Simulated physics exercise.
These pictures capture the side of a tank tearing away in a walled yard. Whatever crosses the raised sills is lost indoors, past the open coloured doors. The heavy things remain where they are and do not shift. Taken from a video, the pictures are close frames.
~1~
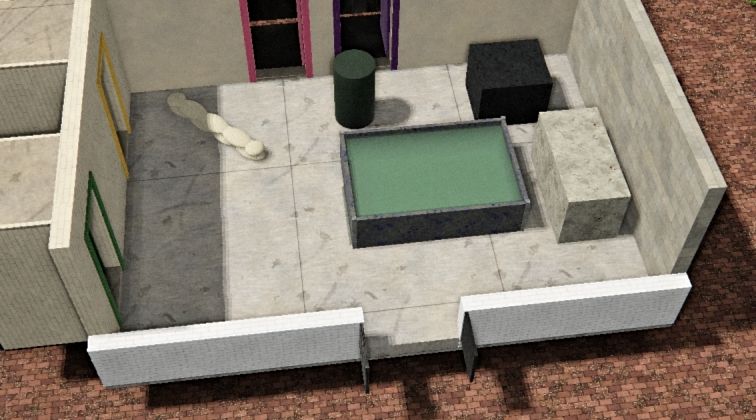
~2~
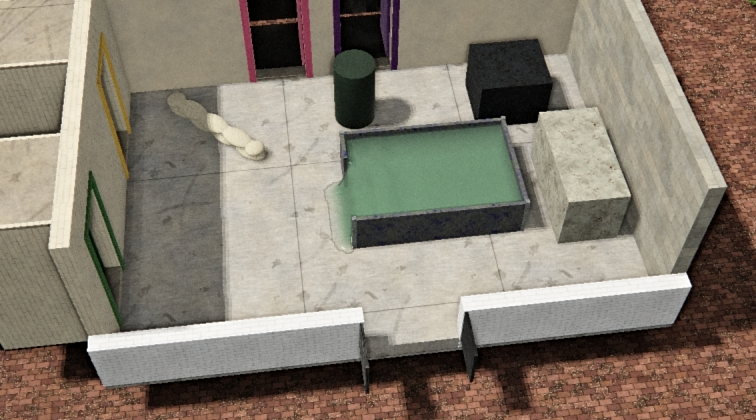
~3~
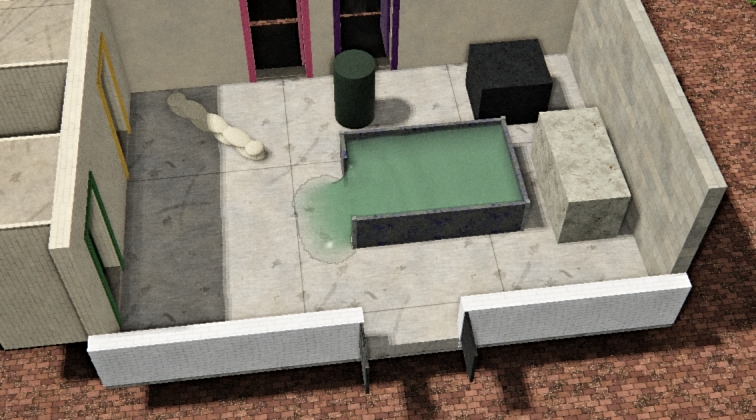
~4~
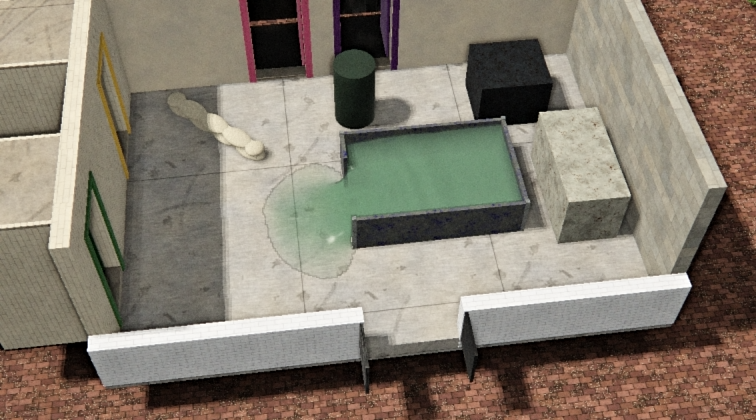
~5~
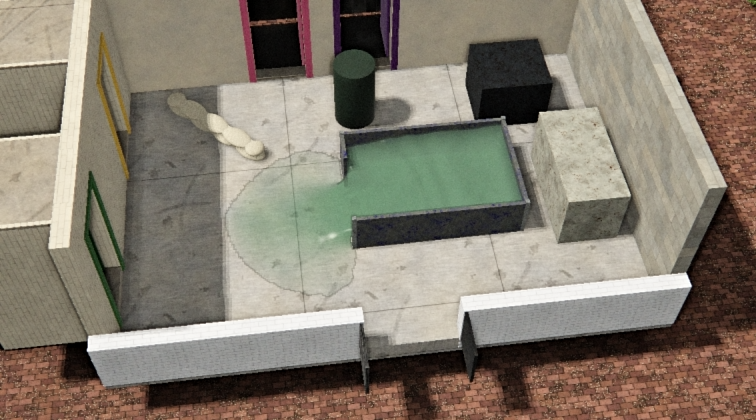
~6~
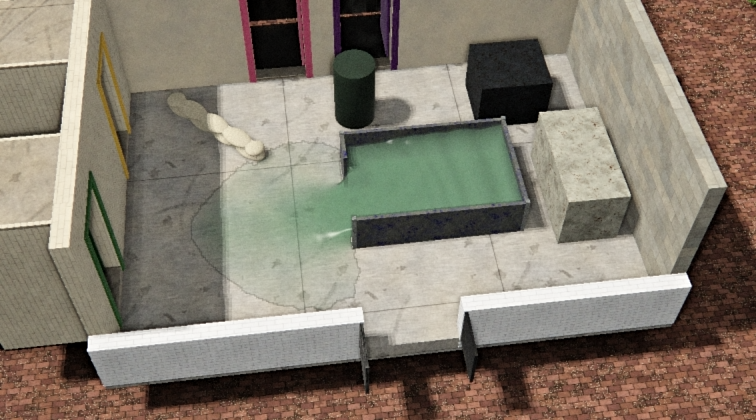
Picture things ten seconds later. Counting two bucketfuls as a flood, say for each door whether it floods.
Door by door: Pink door - not flooded; yellow door - flooded; purple door - not flooded; green door - flooded.
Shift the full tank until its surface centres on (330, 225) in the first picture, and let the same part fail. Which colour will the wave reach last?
The purple one.
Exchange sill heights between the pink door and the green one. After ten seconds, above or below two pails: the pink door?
I'd say pink doesn't reach the mark.
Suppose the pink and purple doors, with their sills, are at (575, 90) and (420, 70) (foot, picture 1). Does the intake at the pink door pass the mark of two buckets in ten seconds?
Well, pink comes up short in the end.
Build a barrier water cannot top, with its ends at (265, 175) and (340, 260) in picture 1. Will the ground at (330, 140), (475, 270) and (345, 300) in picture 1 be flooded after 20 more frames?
In order: Soaked, soaked, untouched.
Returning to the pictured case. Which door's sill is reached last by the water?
That is the purple door.
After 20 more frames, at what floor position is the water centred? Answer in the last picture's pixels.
I'd say around (288, 218).
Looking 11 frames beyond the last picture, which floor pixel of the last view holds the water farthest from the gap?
At roughly (131, 109).
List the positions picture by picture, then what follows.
The first picture shows the tank at (432, 170) is whole and still.
In the second picture, water pours out at (352, 205) and has run to (334, 186).
In the third picture, the front is at (305, 189), out from the gap at (352, 208).
In the fourth picture, water pours out at (352, 208) and has run to (269, 207).
In the fifth picture, water pours out at (352, 208) and has run to (232, 214).
In the sixth picture, the front is at (198, 220), out from the gap at (352, 208).
A moment on, water covers 30 % of the floor; the pink door not reached, the yellow door not reached, the purple door not reached, the green door wet at the sill, nothing in.
Next, water covers 35 % of the floor; the pink door not reached, the yellow door under two buckets in, the purple door not reached, the green door over two buckets in.
Then, water covers 40 % of the floor; the pink door not reached, the yellow door over two buckets in, the purple door not reached, the green door far over two buckets in.
Later, water covers 65 % of the floor; the pink door wet at the sill, nothing in, the yellow door over two buckets in, the purple door wet at the sill, nothing in, the green door far over two buckets in.
In the end, water covers 85 % of the floor; the pink door wet at the sill, nothing in, the yellow door far over two buckets in, the purple door wet at the sill, nothing in, the green door far over two buckets in.
